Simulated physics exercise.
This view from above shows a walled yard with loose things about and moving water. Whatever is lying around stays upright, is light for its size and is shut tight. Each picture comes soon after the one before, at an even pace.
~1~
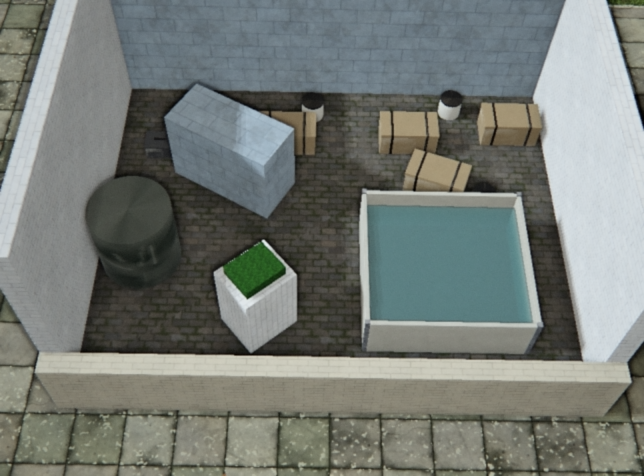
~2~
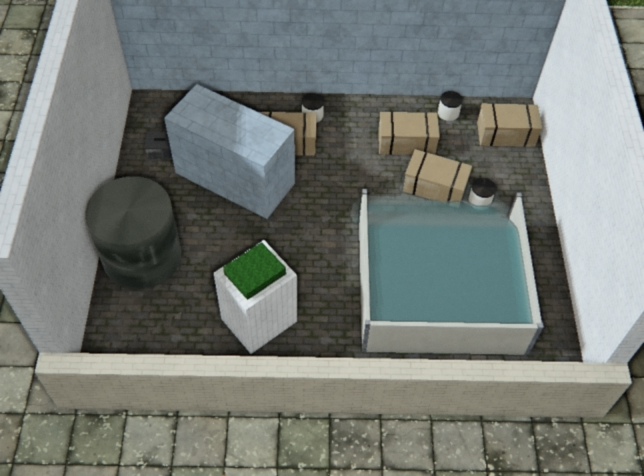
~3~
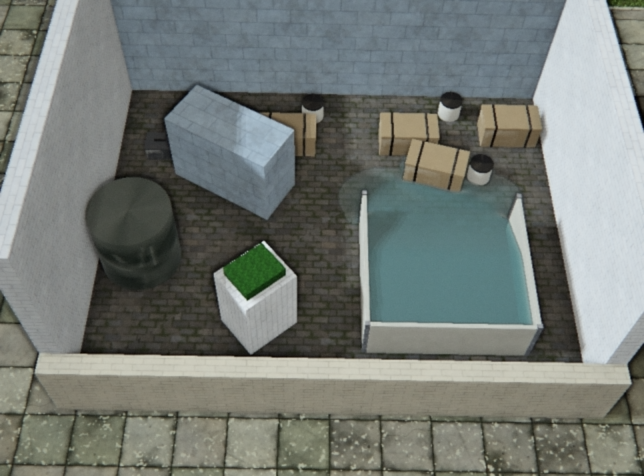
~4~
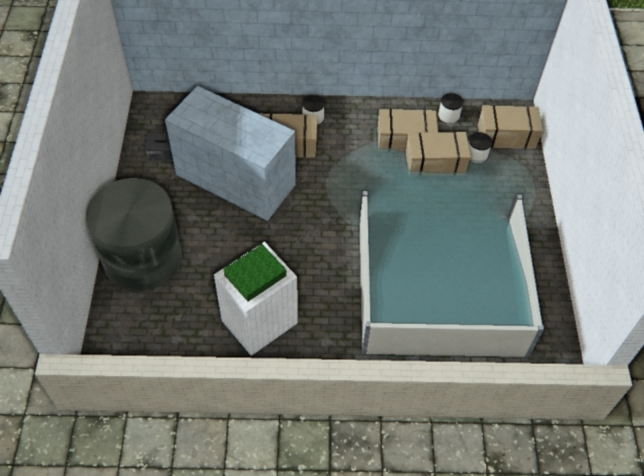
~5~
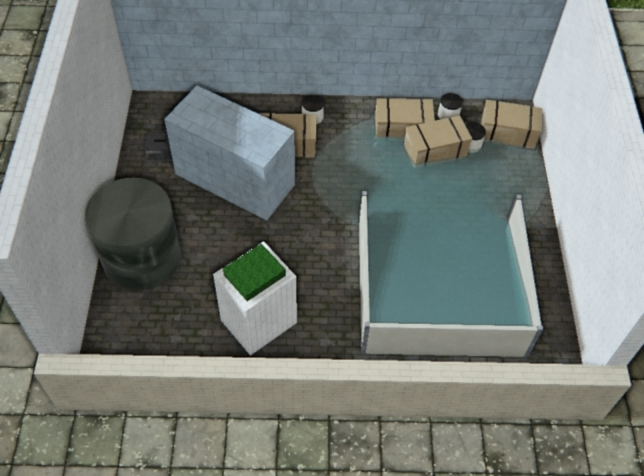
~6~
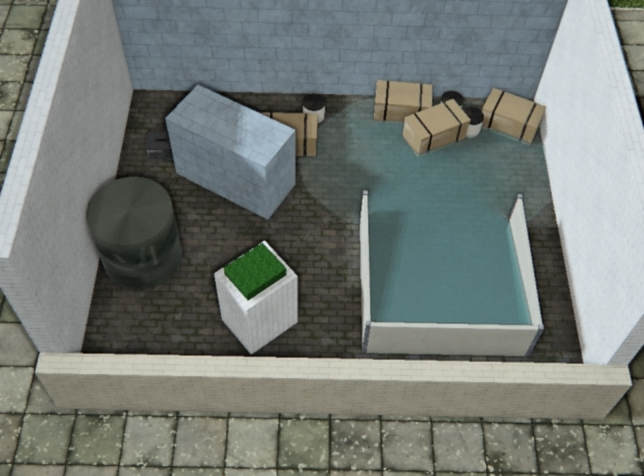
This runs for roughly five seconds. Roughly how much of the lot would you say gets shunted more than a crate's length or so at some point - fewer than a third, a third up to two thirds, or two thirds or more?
Two thirds upward.
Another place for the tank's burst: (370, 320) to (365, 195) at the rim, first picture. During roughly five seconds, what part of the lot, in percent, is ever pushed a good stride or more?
My figure is about 50 %.
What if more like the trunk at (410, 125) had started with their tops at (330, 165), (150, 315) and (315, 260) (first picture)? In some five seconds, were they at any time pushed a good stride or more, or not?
Here's the rundown: Sent far off, never gets far, and finally never gets far.
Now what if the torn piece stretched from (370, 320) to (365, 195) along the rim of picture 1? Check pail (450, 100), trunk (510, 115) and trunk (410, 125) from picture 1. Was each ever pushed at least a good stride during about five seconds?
Working through them in order, the first not displaced that far, the second not displaced that far and the last gets shoved clear.
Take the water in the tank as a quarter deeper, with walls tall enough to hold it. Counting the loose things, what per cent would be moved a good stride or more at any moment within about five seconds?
I'd say somewhere about 100 percent.
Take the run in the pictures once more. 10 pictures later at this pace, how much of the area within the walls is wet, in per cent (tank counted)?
I'd put it near 50 percent.
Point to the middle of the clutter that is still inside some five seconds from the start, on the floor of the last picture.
Mean position: About (323, 184).
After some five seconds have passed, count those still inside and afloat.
It works out to 8.
A moment on, 3 of 8 are well off their spots; 5 afloat.
Next, 5 of 8 are well off their spots; 5 afloat.
Later, 6 of 8 are well off their spots; 7 afloat.
In the end, 8 of 8 are well off their spots, and 8 have been at some point; 8 afloat.
